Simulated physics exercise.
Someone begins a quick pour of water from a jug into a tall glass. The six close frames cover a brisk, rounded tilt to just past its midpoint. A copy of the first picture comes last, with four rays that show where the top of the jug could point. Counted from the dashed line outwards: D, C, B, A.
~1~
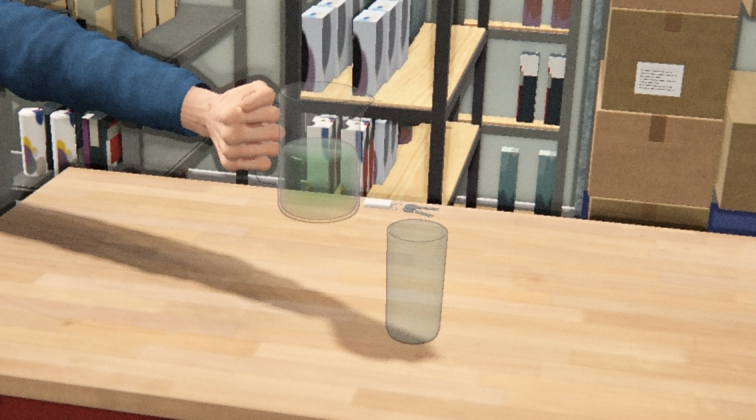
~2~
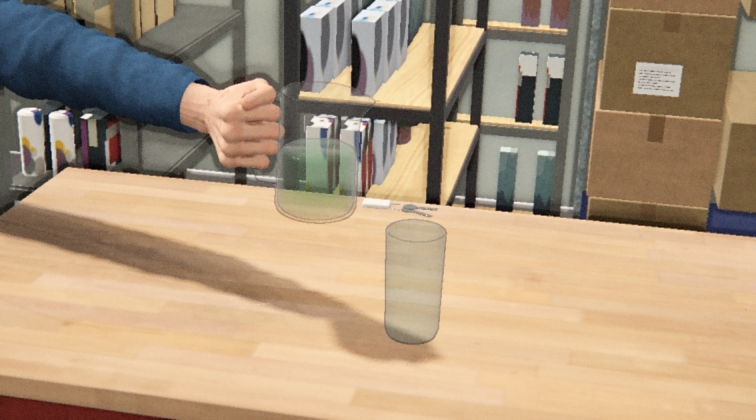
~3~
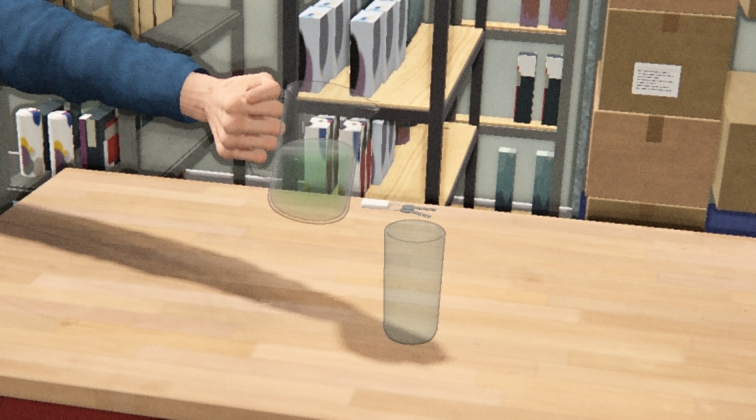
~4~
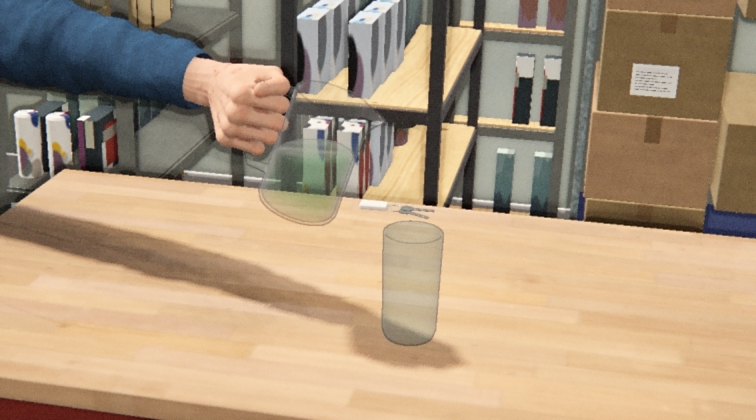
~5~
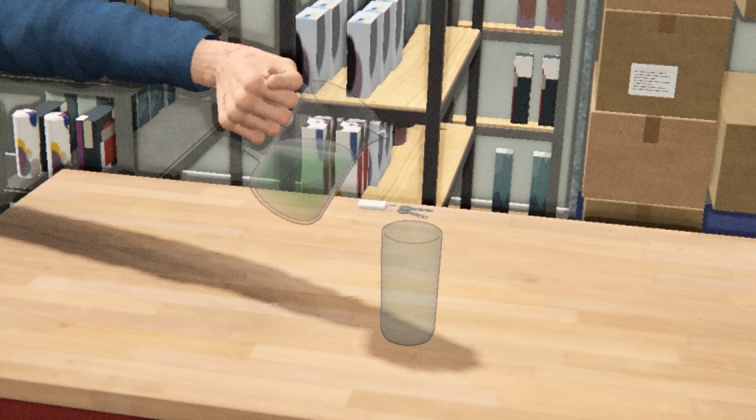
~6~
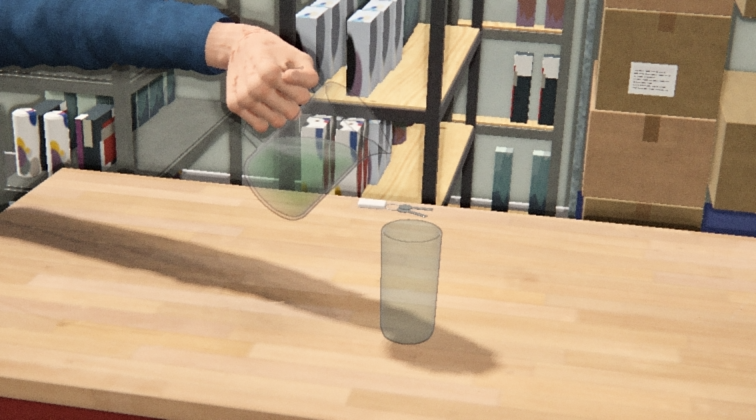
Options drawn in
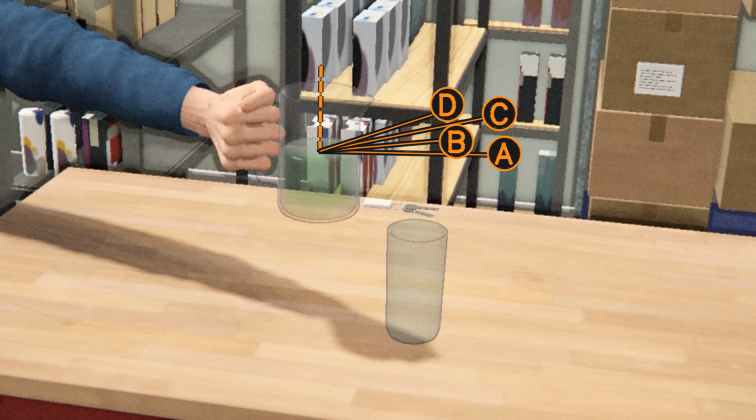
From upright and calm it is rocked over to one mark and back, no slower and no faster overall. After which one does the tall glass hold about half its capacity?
B beats the others.
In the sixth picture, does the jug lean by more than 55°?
No.
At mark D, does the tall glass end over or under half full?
Under.
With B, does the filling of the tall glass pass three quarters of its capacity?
No.
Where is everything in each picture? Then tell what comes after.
Upright, lip at (373, 99); rim of the tall glass round (418, 230); nothing has left yet, in the first picture.
Tipped about 2°, lip at (374, 102); nothing has left yet, in the second picture.
Tipped about 8°, lip at (378, 109); nothing has left yet, in the third picture.
Tipped about 18°, lip at (383, 121); nothing has left yet, in the fourth picture.
Tipped about 30°, lip at (388, 136); nothing has left yet, in the fifth picture.
Tipped about 42°, lip at (390, 151); nothing has left yet, in the sixth picture.
On the marked copy, A at (487, 155); B at (439, 140); C at (482, 118); D at (432, 114).
With A, the tall glass ends with about 68 % of what it can hold.
With B, the tall glass ends with about 52 % of what it can hold.
With C, the tall glass ends with about 35 % of what it can hold.
With D, the tall glass ends with about 20 % of what it can hold.
